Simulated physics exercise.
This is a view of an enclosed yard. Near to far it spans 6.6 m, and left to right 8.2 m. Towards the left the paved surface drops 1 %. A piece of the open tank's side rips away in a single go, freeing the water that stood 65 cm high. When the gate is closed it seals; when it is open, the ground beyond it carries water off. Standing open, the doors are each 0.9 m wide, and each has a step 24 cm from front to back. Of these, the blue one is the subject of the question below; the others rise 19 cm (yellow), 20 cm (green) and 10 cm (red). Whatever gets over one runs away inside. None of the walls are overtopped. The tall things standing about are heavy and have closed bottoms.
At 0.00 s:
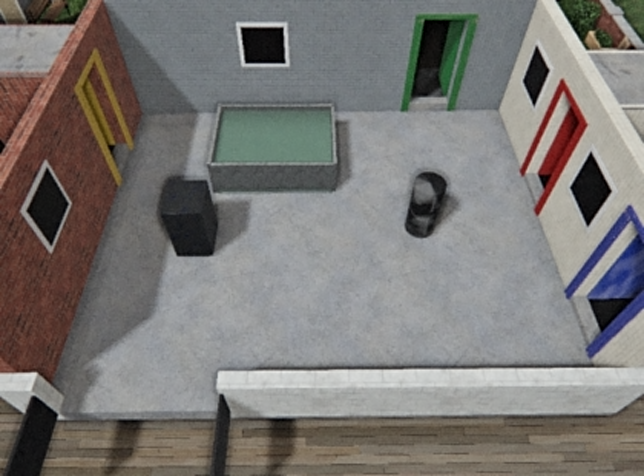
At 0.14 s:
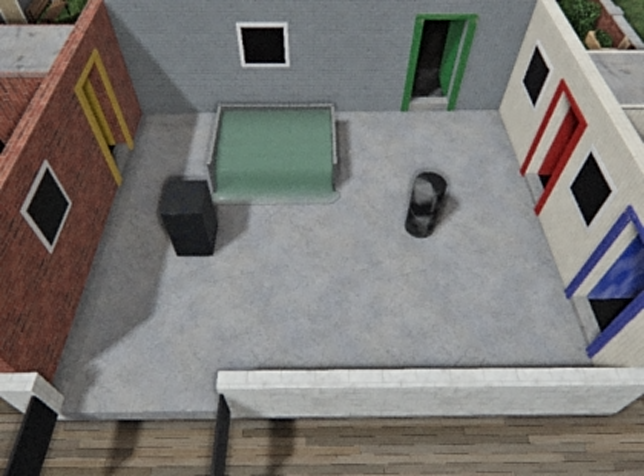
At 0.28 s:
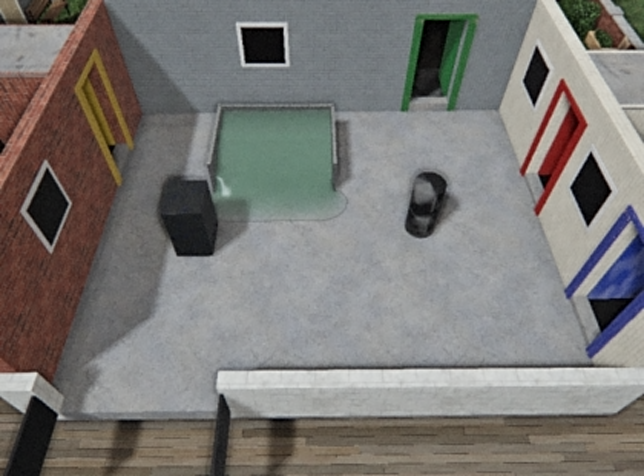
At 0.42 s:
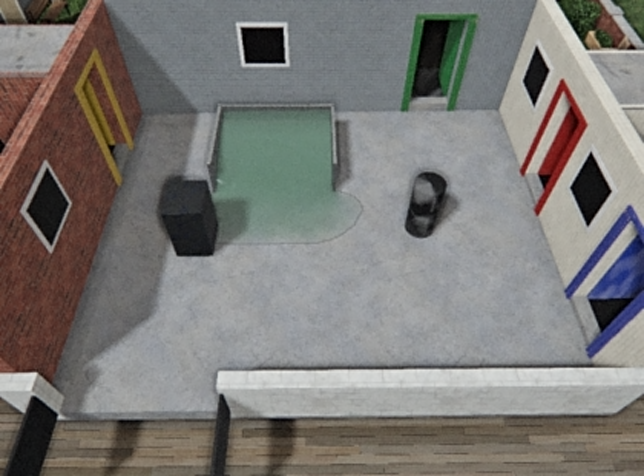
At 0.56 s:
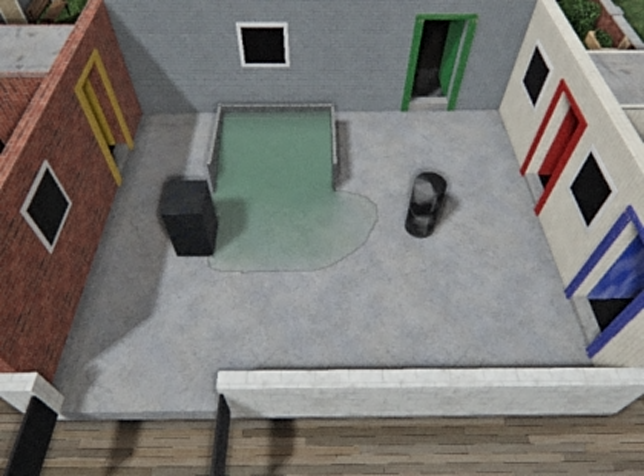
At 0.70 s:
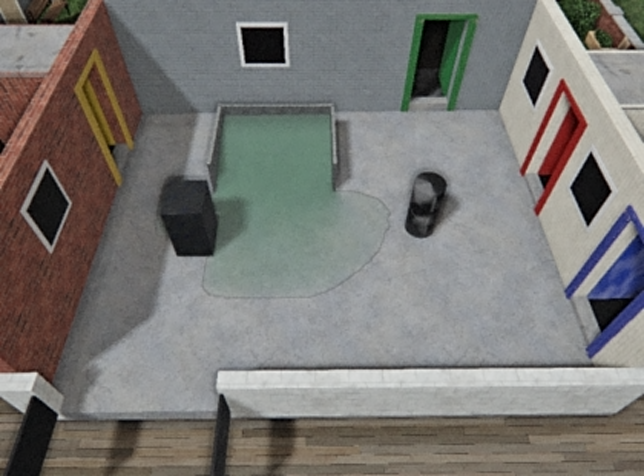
The video shows an enclosed yard with coloured doors, where the near side of an open tank gives way and greenish water pours out, spreading across the grey floor toward the viewer, past a dark box on the left.
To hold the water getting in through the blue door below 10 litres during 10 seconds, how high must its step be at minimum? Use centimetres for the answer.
13 cm.
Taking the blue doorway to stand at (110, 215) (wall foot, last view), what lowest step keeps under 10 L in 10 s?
You'd want it roughly 10.5 cm high.
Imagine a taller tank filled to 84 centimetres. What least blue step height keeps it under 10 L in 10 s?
Step height: Approx. 19 cm.
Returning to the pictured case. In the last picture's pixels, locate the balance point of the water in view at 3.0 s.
At about (286, 267).
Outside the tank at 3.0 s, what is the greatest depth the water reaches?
I'd estimate roughly 26 cm.
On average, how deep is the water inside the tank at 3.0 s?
About 12 cm.
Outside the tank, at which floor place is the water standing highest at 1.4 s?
Check close to (257, 393).
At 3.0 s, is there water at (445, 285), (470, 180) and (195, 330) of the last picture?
Status: Submerged / clear / submerged.
After 1.4 s water covers 35 % of the floor, deepest (32 cm) near (257, 393); it has not reached the blue door.
After 3.0 s water covers 50 % of the floor, deepest (26 cm) near (257, 393); it has not reached the blue door.
After 10.0 s water covers 100 % of the floor, deepest (6 cm) near (49, 396); 3 cm at the blue door, 19 litres in over its 11 cm step.
At the blue door as built, the water arrived by 3.7 s and peaked near 17 cm at 4.2 s.
Run again over the same 10 s with other heights there, 22 litres in over 10.5 cm, 6 litres over 14 cm. The limit of 10 litres is kept from about 13 cm up.
